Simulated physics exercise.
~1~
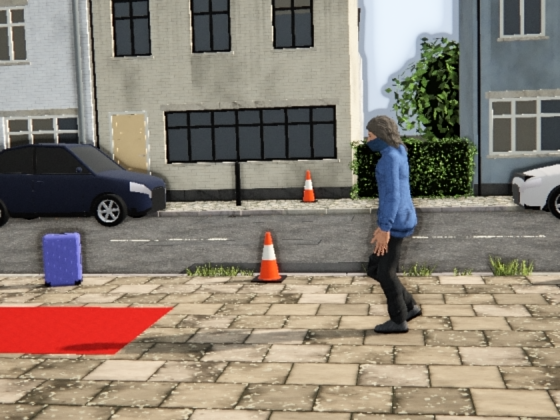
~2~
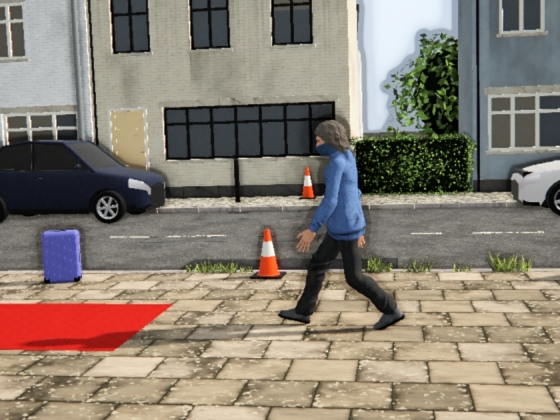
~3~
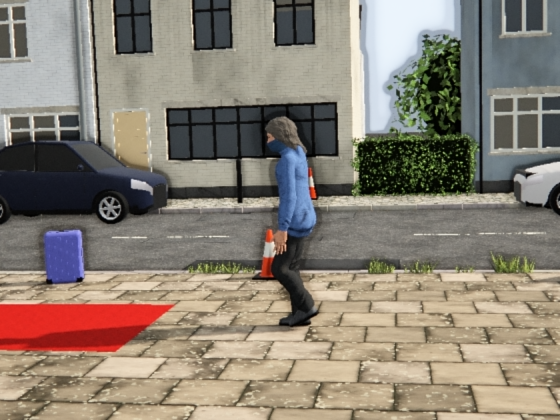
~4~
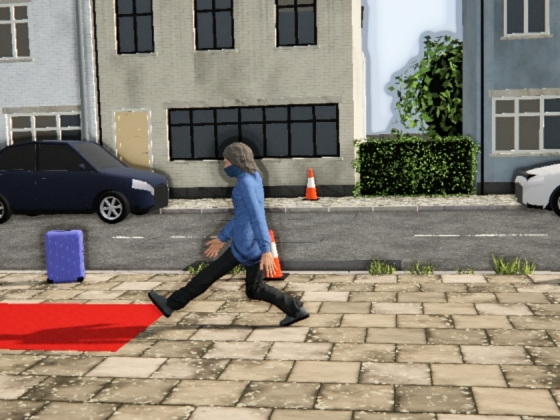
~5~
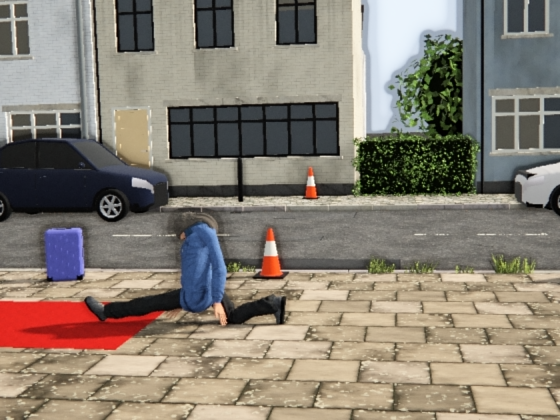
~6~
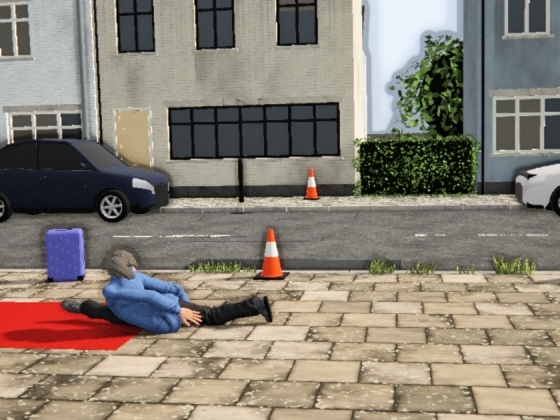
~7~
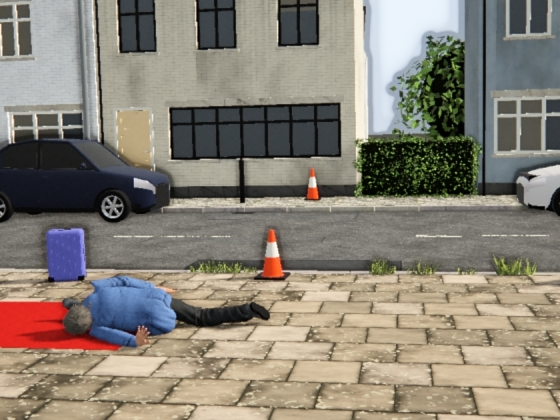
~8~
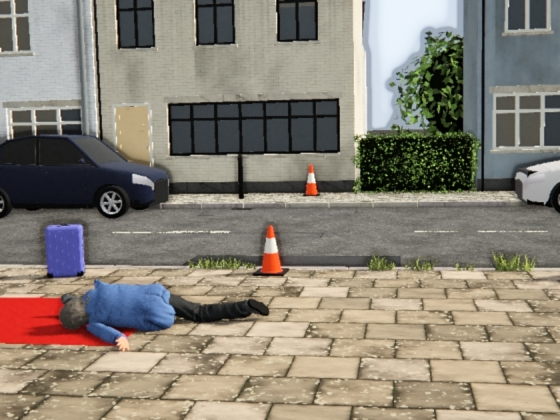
A person in a blue top and dark trousers walked left along the paving, past a traffic cone, then crumpled at the edge of a red mat and ended up lying face down, head and chest on the mat, hips and legs still off it.
